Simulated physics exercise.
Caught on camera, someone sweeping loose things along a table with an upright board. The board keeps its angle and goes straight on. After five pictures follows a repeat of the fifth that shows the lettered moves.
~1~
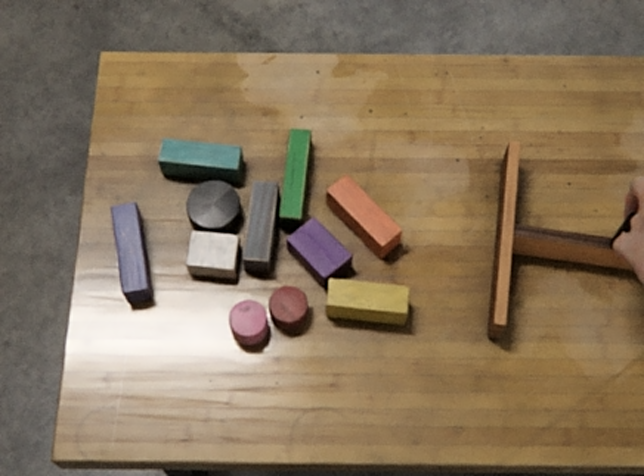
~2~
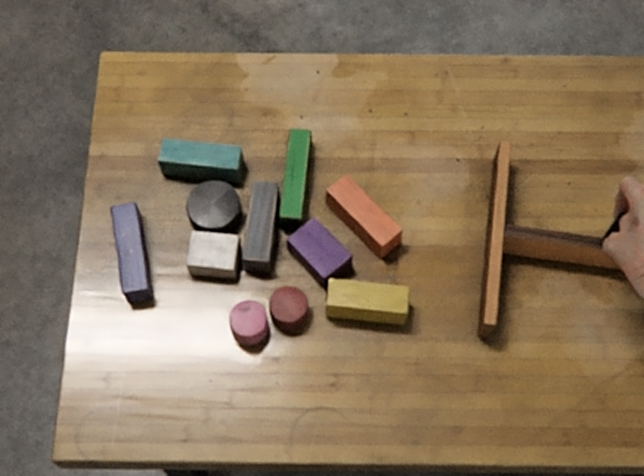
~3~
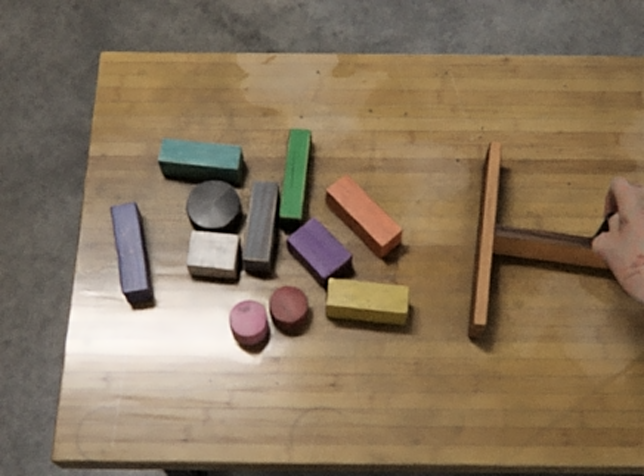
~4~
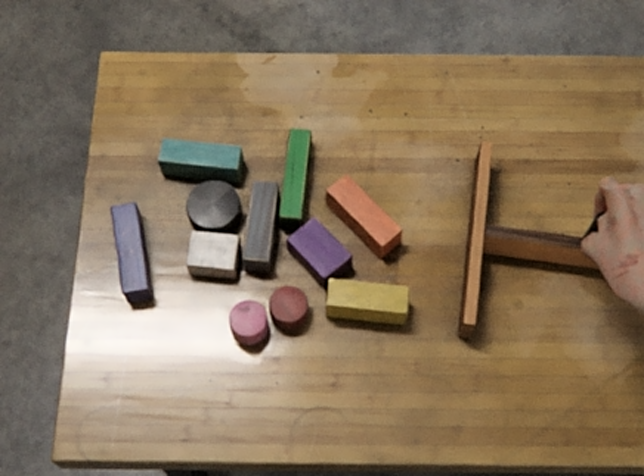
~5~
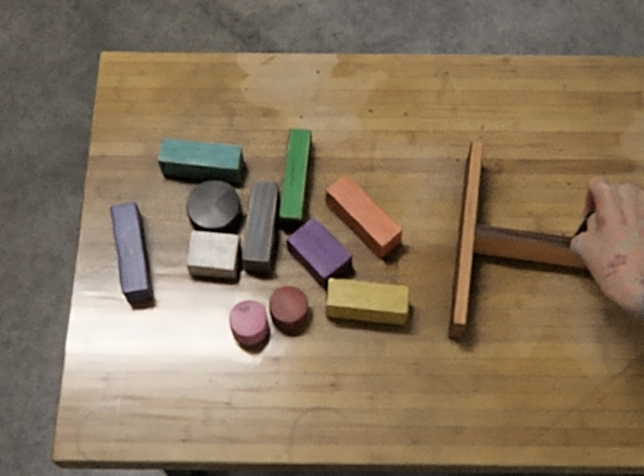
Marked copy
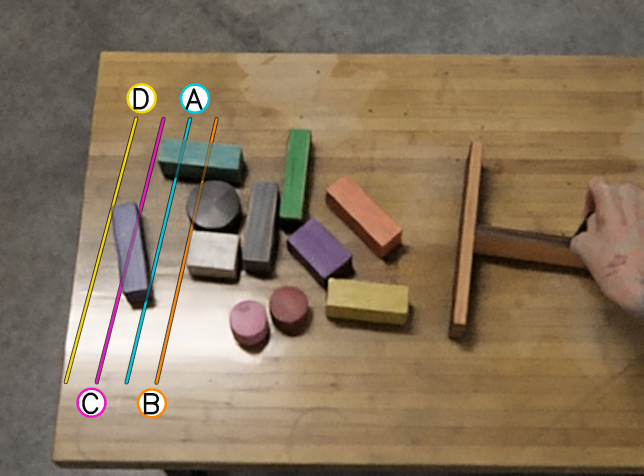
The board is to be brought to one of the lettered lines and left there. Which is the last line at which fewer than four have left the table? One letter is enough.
Line B.
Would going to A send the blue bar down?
Yes.
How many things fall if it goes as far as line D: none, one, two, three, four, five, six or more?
In all, six or more.
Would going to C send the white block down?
Yes.
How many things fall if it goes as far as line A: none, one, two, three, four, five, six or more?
Four.
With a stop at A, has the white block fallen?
By then, yes.
On the copy, A at (160, 243); B at (188, 243); C at (132, 243); D at (103, 242).
On B. First, board (367, 228); pink tin (224, 328); yellow bar (310, 300).
Then, board (266, 227); blue bar (94, 252); white block (137, 242).
Finally, board (189, 226); blue bar over the edge; white block over the edge; two fallen.
By contrast, A drops four; C drops six; D drops nine.
